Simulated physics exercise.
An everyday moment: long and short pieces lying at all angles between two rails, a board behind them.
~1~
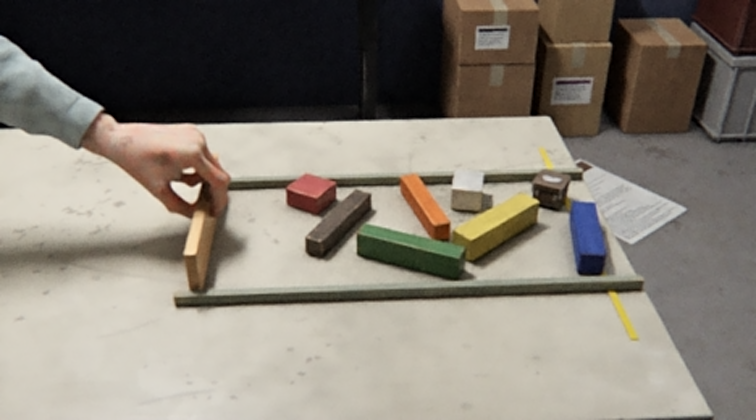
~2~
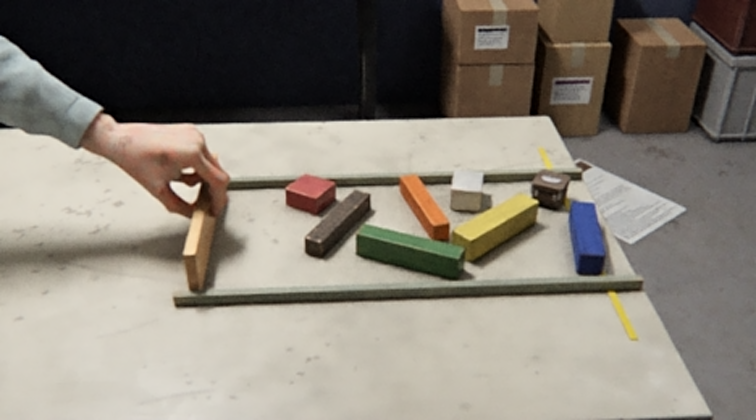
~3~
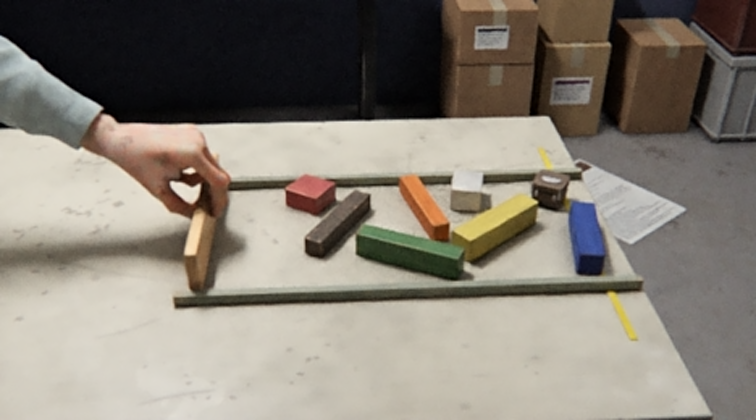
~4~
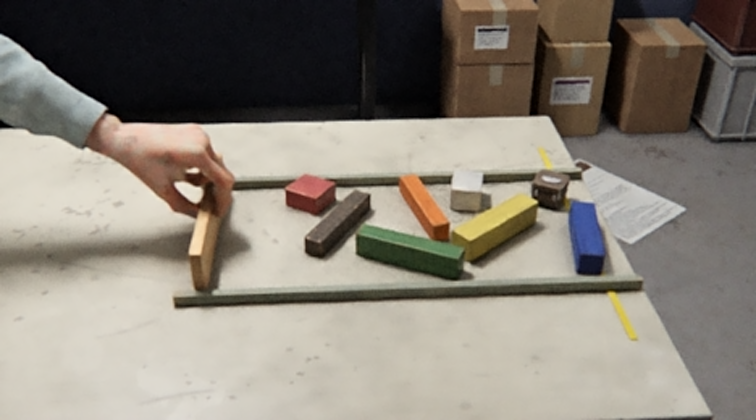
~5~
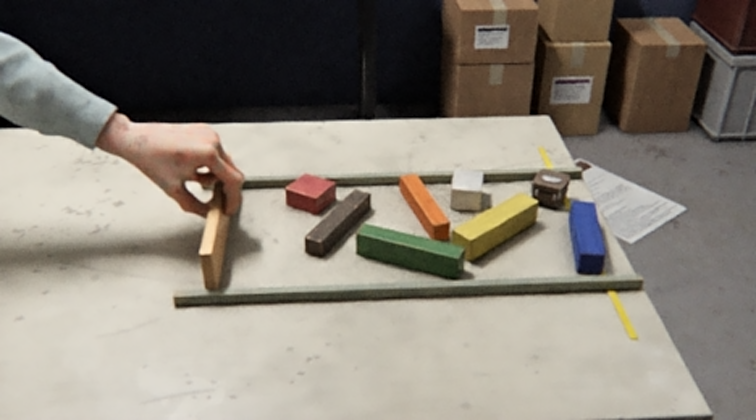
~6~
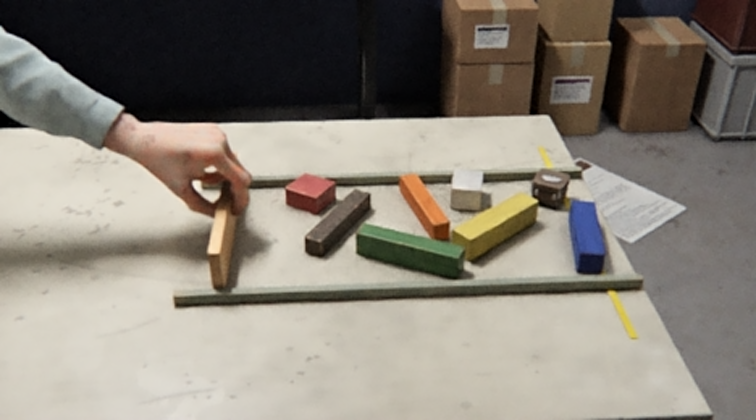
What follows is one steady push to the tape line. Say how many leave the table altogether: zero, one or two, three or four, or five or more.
In the end the number that fall off is five or more.
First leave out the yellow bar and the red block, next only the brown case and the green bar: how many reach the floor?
The counts: 4 and 4.
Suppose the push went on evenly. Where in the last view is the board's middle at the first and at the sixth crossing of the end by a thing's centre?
First at (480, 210), next at (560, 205).
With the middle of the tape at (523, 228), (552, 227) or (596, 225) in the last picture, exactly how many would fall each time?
Down on the floor: 2, 4 and 8.
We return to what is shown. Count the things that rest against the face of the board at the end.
In contact: 2.
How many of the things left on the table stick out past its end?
That would be 2.
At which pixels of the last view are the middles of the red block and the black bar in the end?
Near (579, 180) and (606, 212).
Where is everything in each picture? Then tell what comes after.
In the first frame, blue stick (587, 236); brown case (551, 190); yellow bar (497, 226); board (205, 218); tape (580, 227).
In the second frame, brown case (550, 190); white block (467, 191).
In the third frame, yellow bar (496, 227); board (205, 219).
In the fourth frame, blue stick (586, 237); black bar (339, 222).
In the fifth frame, brown case (550, 190); red block (311, 193).
In the sixth frame, blue stick (586, 236); brown case (550, 189); yellow bar (496, 226); board (227, 217); tape (579, 226).
Soon after, none off yet; blue stick at rest near (586, 236); brown case at rest near (550, 189); yellow bar at rest near (496, 226).
After that, none off yet; blue stick displaced a little near (601, 235); brown case displaced about its own width near (587, 191); yellow bar displaced a little near (551, 224).
In the end, the number that fall off is five or more; gone, green bar, orange stick, white block, yellow bar, brown case and blue stick.
